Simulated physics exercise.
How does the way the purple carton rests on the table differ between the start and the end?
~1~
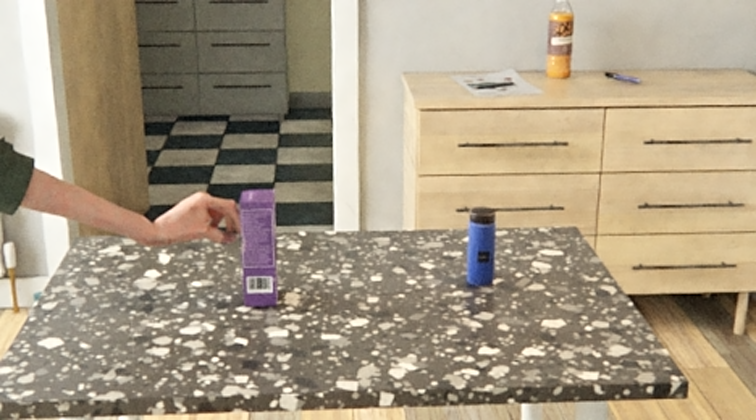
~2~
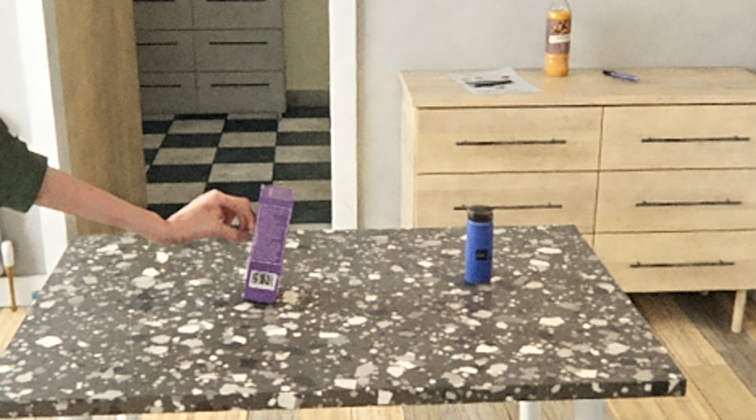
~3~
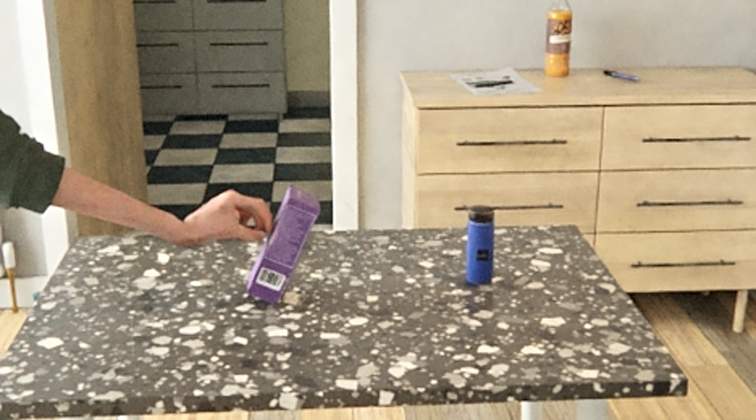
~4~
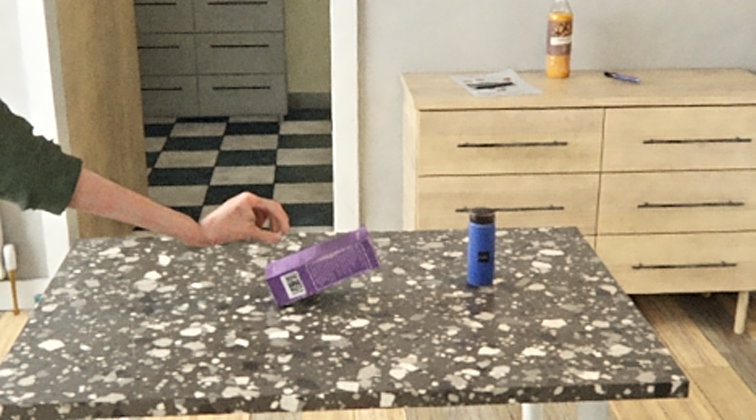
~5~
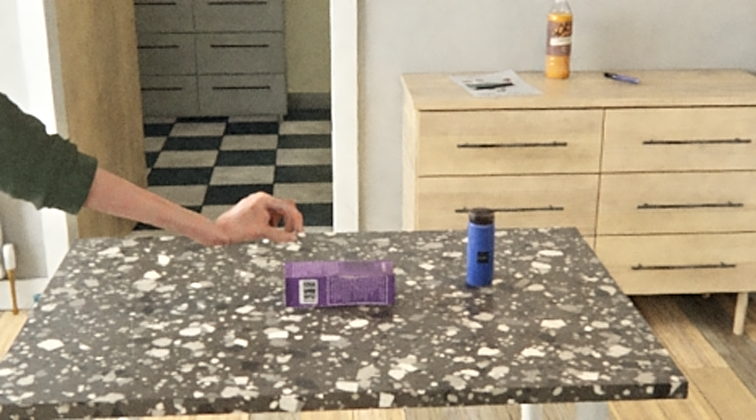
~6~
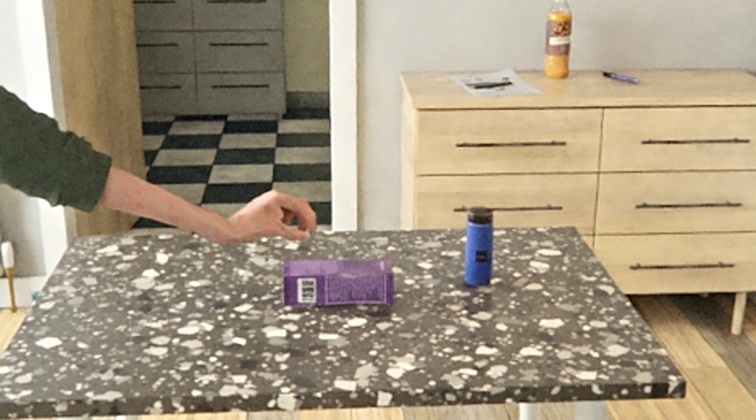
At the start the purple carton stands upright, and by the end it is lying on its side on the table.
A purple carton standing on a speckled table tilted to the right as a hand reached in from the left and pushed it, then toppled onto its side and lay still, while a blue shaker nearby stayed upright.
